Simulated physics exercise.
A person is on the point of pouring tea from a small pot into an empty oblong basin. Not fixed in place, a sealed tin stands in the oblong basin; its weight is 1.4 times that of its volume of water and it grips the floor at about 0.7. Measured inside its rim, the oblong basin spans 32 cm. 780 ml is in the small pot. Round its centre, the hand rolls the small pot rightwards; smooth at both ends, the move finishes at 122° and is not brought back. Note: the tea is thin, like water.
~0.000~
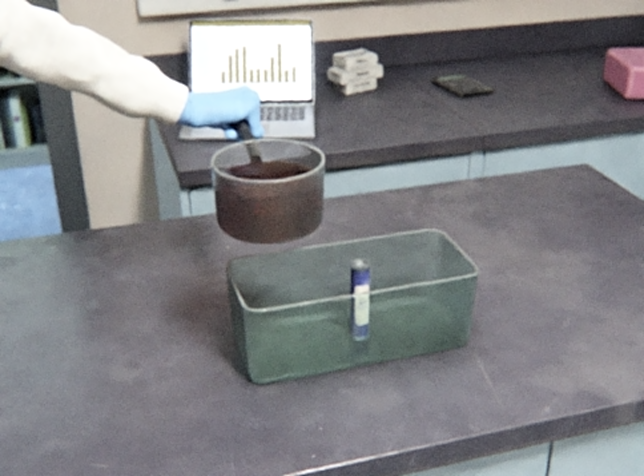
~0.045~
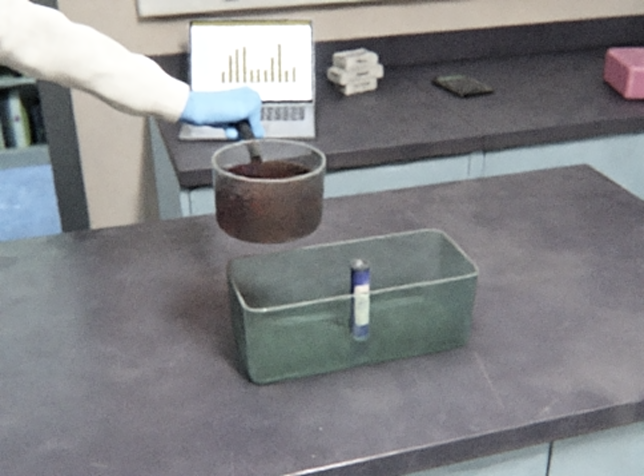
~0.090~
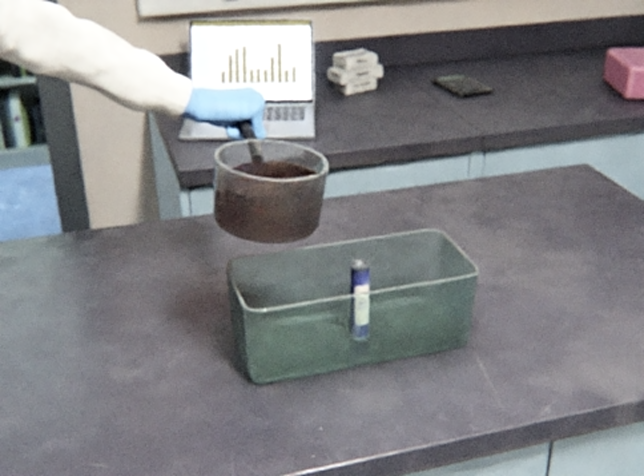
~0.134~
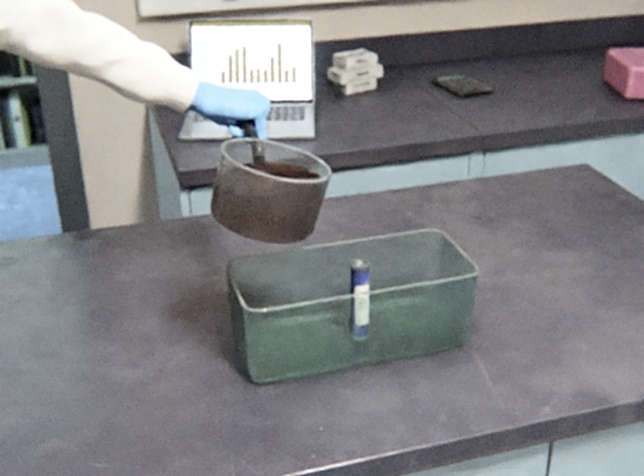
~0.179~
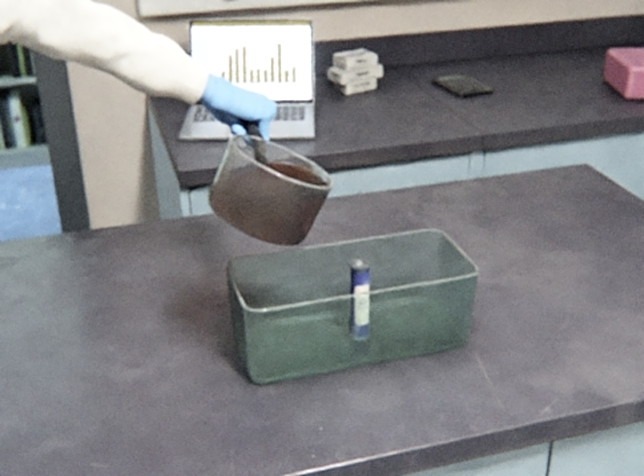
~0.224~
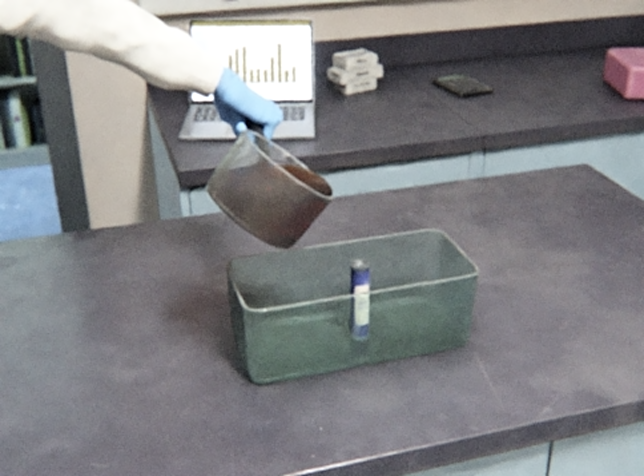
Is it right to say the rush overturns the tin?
Right.
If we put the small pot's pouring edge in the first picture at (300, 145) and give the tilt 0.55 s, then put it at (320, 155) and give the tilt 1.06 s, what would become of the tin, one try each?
In the first try it comes down; in the second it remains standing.
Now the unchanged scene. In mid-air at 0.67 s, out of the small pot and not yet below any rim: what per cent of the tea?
In-air share: About 5 %.
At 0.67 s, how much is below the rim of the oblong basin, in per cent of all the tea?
92 %, more or less.
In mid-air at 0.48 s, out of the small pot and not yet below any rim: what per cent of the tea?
38 %.
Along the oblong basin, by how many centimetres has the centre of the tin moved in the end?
Some 8.5 cm.
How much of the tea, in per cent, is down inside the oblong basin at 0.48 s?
I'd estimate some 40 percent of the liquid.
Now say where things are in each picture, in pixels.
In the first picture, tilt 0°; pouring edge (321, 154); surface from (216, 185) to (318, 172); the oblong basin's rim runs from (235, 286) to (460, 251); the tin's top is at (360, 267).
In the second picture, tilt 2°; pouring edge (322, 156); surface from (216, 184) to (318, 172).
In the third picture, tilt 7°; pouring edge (324, 160); surface from (217, 184) to (319, 174).
In the fourth picture, tilt 15°; pouring edge (327, 168); surface from (216, 185) to (322, 174).
In the fifth picture, tilt 26°; pouring edge (329, 179); surface from (214, 186) to (325, 177).
In the sixth picture, tilt 40°; pouring edge (328, 192); surface from (211, 182) to (324, 180); 1 per cent is over the edge.
Then, 0.48 s in, the tilt is 113° and 22 per cent is still to pour; the tin stands where it began.
Then, 0.67 s in, the tilt is 122° and 2 per cent is still to pour; the tin leans 9°.
Then, 0.87 s in, the tilt is 122° and 0 per cent is still to pour; the tin leans 57°.
Then, 1.08 s in, the tilt is 122° and 0 per cent is still to pour; the tin lies on its side.
Finally, the tin lies on its side.
